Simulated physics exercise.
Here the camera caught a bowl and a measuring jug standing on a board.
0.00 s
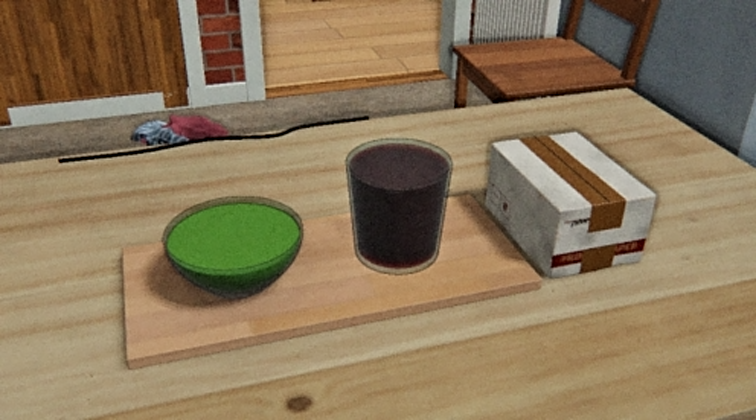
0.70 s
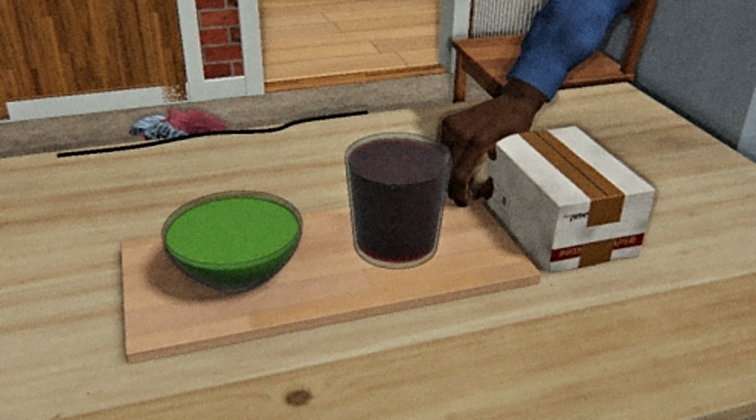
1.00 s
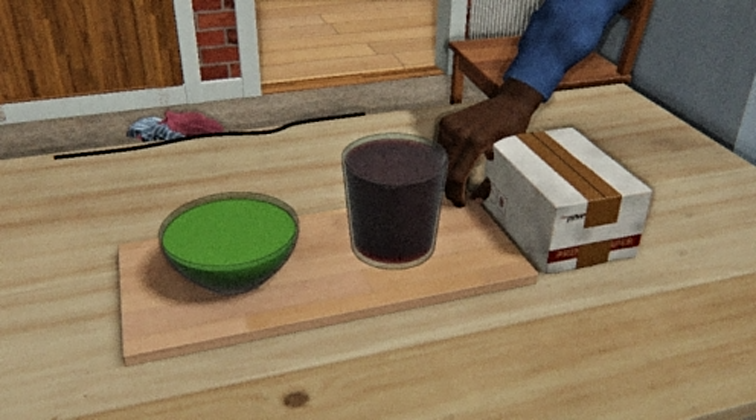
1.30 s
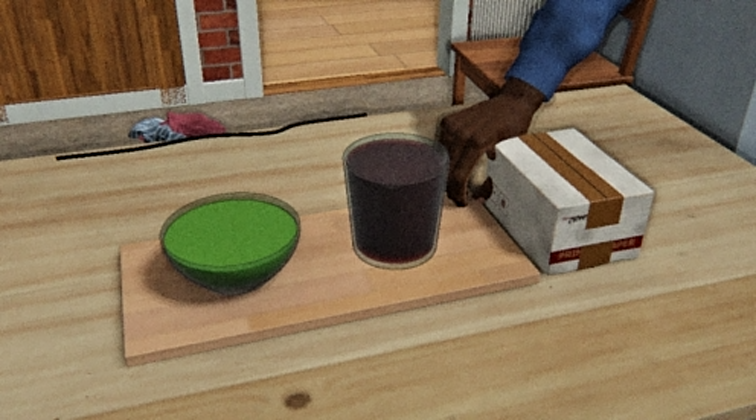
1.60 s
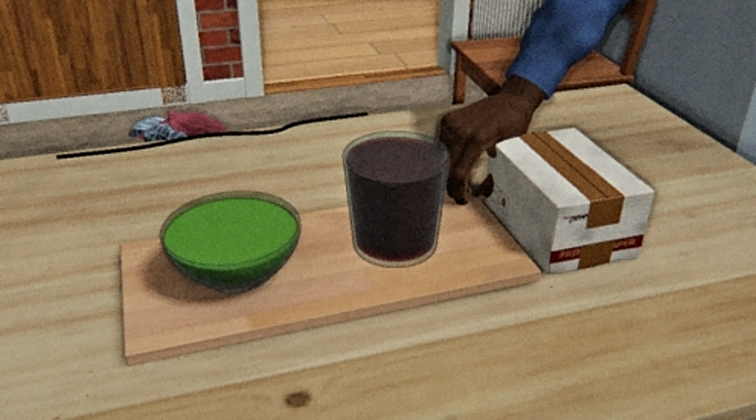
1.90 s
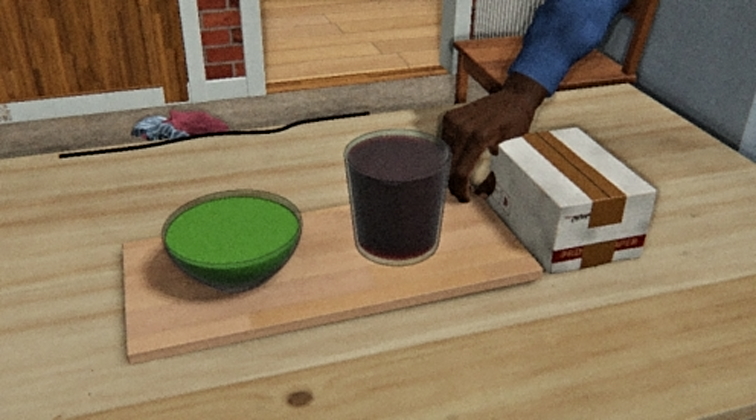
On a wooden table, a bowl of green liquid and a clear container of dark liquid stand on a board beside a taped white box. A blue-sleeved arm appears from behind, and its hand takes hold at the board's right end, then stays there while the board barely moves.
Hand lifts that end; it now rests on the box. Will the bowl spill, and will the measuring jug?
Bowl: Overflows, measuring jug: Overflows.
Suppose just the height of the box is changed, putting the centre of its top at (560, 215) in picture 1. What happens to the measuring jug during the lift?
It makes it through.
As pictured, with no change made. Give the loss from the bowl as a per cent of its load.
24 %.
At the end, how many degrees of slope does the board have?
About 13°.
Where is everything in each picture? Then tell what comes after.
The board lies flat; bowl (236, 252) nearly full; measuring jug (398, 205) nearly full; box (603, 238), in the first picture.
A hand takes the end of the board; bowl nearly full, surface at (233, 232); measuring jug nearly full, surface at (398, 161), in the second picture.
Slope near 0°; bowl (232, 248) nearly full; measuring jug (394, 200) nearly full, in the third picture.
The board slopes by about 0°; bowl nearly full, surface at (232, 234); measuring jug nearly full, surface at (396, 161); box (600, 235), in the fourth picture.
The end is rising; bowl (234, 246) nearly full; measuring jug (396, 198) nearly full, in the fifth picture.
The end has come up a little; bowl nearly full, surface at (233, 231); measuring jug nearly full, surface at (398, 157); box (603, 234), in the sixth picture.
By 2.6 s, the board slopes by about 7°; bowl, its rim is dry; measuring jug, its rim is dry.
By 3.4 s, the board slopes by about 15°; bowl, it has slopped over; measuring jug, it has slopped over.
By 4.6 s, the board slopes by about 13°, resting on the box; bowl, it has slopped over; measuring jug, it has slopped over.
